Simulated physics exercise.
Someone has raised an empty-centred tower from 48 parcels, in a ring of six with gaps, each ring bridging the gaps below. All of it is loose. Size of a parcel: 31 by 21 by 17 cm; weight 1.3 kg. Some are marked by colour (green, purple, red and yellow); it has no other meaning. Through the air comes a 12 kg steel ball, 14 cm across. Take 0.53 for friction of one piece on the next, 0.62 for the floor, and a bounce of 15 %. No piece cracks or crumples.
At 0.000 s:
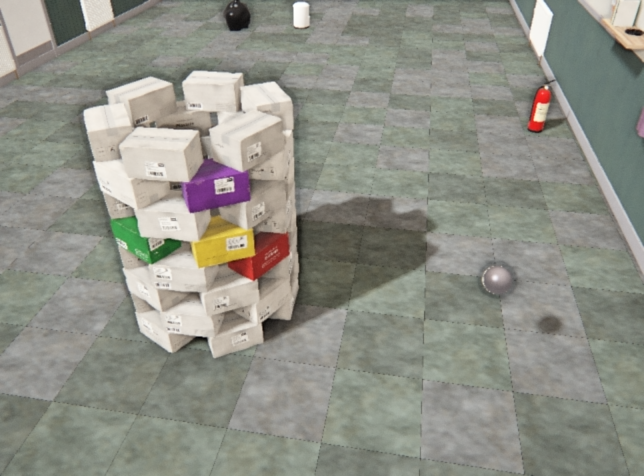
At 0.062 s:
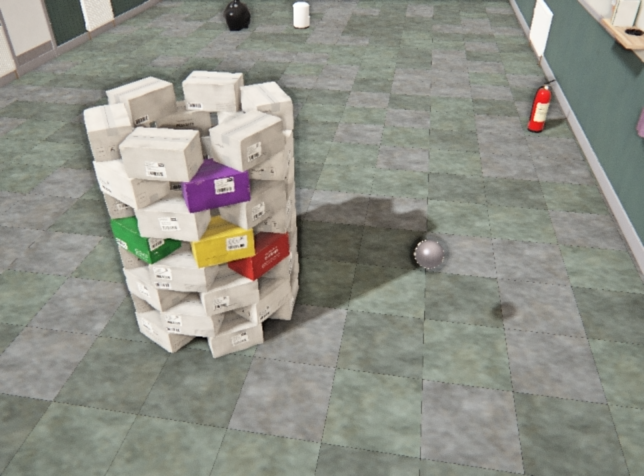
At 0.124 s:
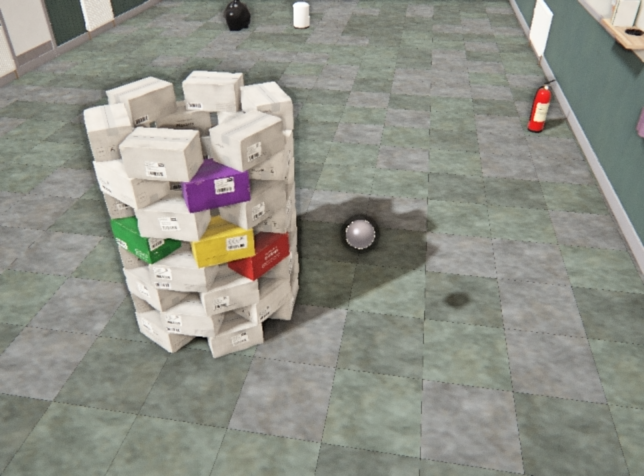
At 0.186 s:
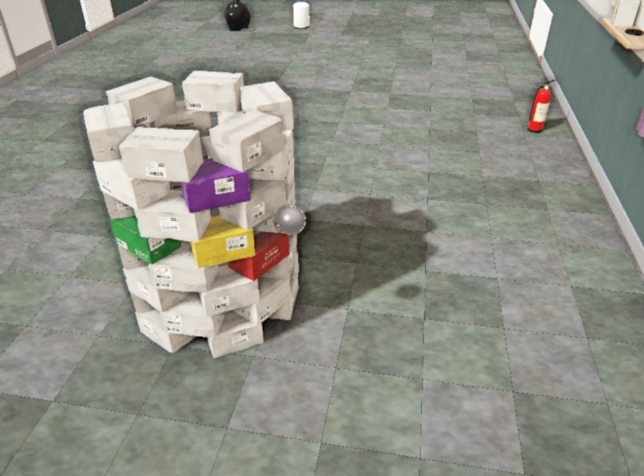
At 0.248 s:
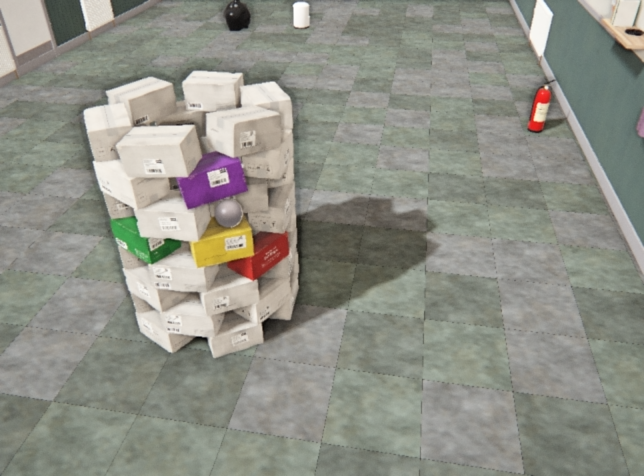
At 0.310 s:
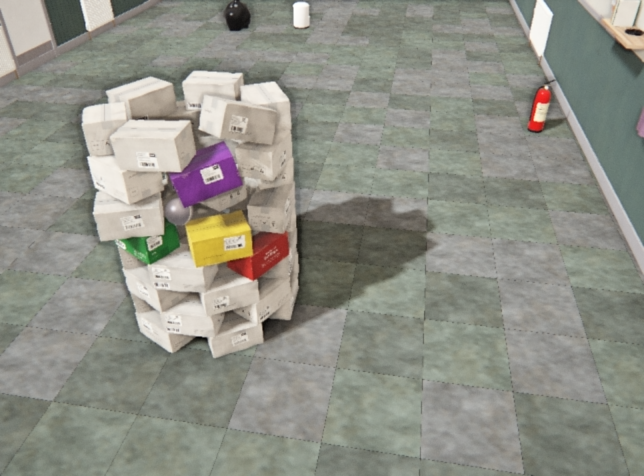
At first, a steel ball hangs in the air to the right of a hollow tower of mostly white parcels, which stands still. The ball flies left and strikes the tower near the purple parcel, then pushes on toward the green one as the purple parcel tilts and several nearby parcels shift and lean.
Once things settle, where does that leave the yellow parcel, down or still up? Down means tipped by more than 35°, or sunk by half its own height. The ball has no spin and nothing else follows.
In the end the yellow parcel stays up.
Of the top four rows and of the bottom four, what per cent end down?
From the top 30, from the bottom 0 per cent.
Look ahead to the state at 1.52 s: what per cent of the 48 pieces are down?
By then 15 per cent.
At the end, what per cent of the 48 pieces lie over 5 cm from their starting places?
It is 25 per cent.
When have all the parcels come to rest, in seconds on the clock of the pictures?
At about 3.0 s.
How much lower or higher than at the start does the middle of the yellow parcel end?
It ends some 0 cm lower.
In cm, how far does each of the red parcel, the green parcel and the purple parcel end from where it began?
Red 0, green 70, purple 20.
Around 0.42 s, ball still moving; 2 of the 48 parcels down; yellow parcel displaced 28 mm; purple parcel tipped 20°.
Around 0.64 s, ball still moving; 7 of the 48 parcels down; yellow parcel displaced 33 mm; green parcel tipped 9°.
Around 1.10 s, ball still moving; 8 of the 48 parcels down; yellow parcel displaced 37 mm; green parcel on its side.
Around 1.52 s, ball still moving; 8 of the 48 parcels down; yellow parcel displaced 36 mm; green parcel on its side.
Finally (3.3 s), ball rolling away; 8 of the 48 parcels down; yellow parcel displaced 36 mm; green parcel on its side; purple parcel 17 cm lower. Seen by the last camera, middles, yellow parcel near (216, 236), green parcel near (129, 337).
